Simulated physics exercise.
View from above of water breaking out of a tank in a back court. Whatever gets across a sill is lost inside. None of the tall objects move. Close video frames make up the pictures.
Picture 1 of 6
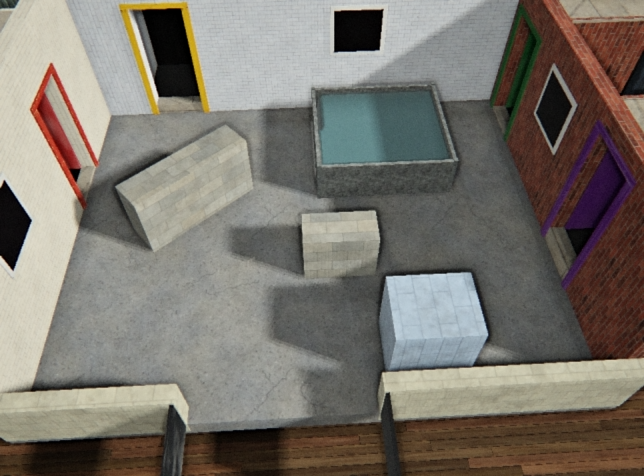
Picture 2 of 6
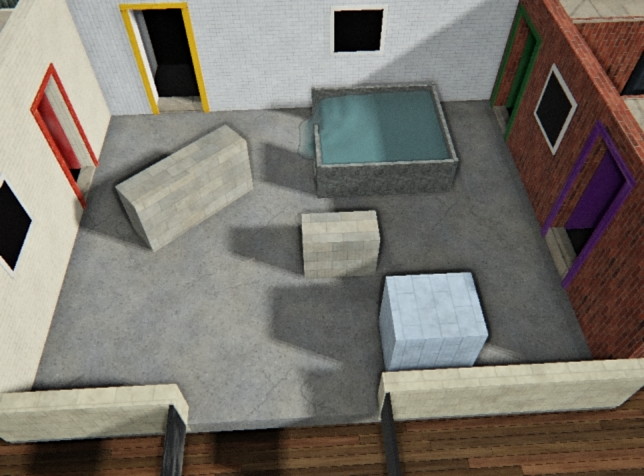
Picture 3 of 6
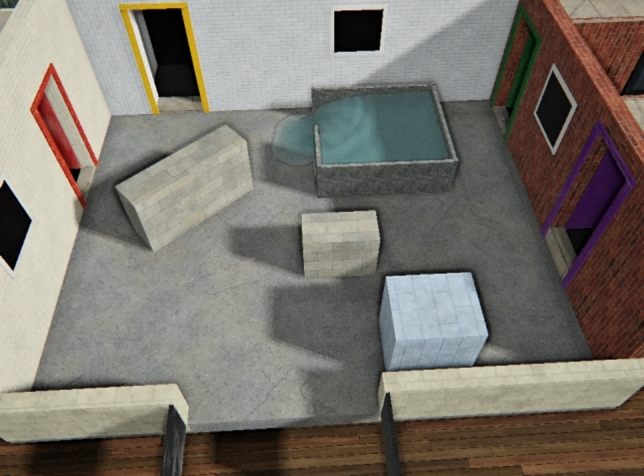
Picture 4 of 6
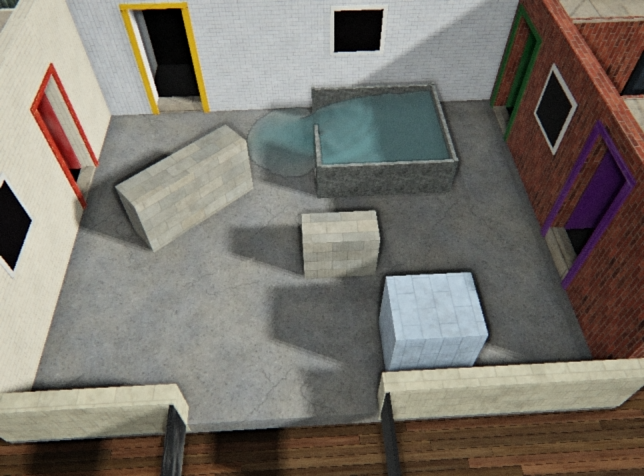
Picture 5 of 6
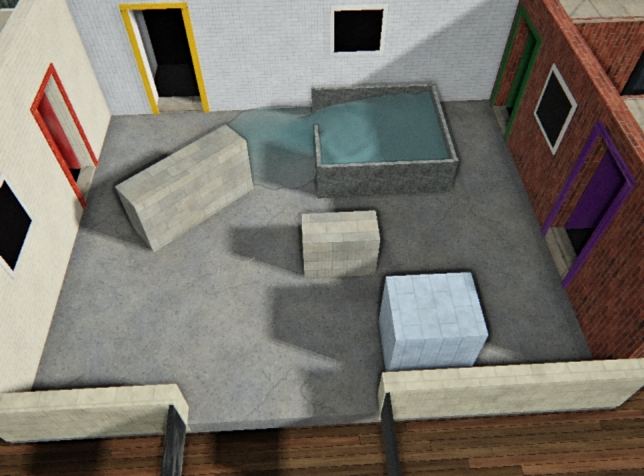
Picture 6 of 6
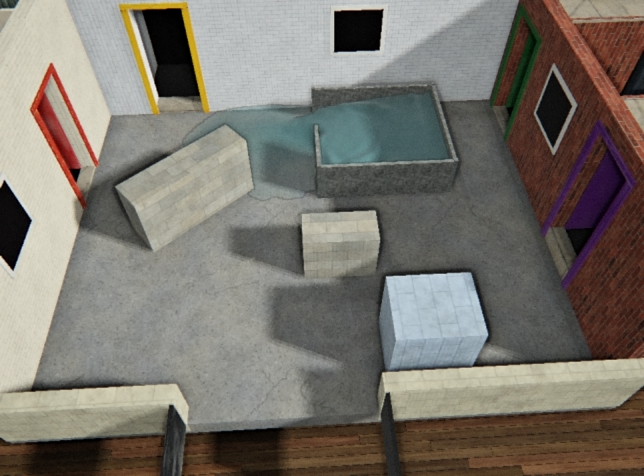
The clip opens on a walled court seen from above, with a full, still tank near the back wall and pale blocks standing nearby. Water breaks out through the tank's left side and fans leftward across the grey floor. It meets the slanted block and spreads along its back and right end.
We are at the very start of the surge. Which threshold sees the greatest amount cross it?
The red threshold.
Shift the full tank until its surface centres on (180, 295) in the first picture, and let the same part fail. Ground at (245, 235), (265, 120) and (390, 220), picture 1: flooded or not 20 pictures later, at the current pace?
In the order given: Not reached, wetted and not reached.
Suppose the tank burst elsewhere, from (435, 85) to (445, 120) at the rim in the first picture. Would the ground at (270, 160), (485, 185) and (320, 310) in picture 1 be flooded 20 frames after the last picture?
One after the other: Not flooded, flooded, free of water.
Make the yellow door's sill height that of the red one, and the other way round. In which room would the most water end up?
Largest inflow: The one in yellow.
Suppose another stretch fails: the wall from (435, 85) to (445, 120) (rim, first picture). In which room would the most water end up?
The one in green.
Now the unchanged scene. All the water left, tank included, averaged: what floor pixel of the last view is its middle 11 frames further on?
Estimate: (301, 149).
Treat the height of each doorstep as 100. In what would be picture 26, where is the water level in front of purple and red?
I'd put the first at close to 0 per cent and the second at close to 360 per cent.
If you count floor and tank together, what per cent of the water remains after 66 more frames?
Estimate: 80 per cent.
A moment on, water covers 20 % of the floor; purple door not reached, green door not reached, yellow door wet at the sill, nothing in, red door not reached.
Next, water covers 25 % of the floor; purple door not reached, green door not reached, yellow door wet at the sill, nothing in, red door some in.
Then, water covers 35 % of the floor; purple door not reached, green door not reached, yellow door wet at the sill, nothing in, red door a lot in.
Later, water covers 50 % of the floor; purple door not reached, green door wet at the sill, nothing in, yellow door a trickle in, red door a lot in.
In the end, water covers 80 % of the floor; purple door not reached, green door wet at the sill, nothing in, yellow door a trickle in, red door a lot in; the red door has let in the most.
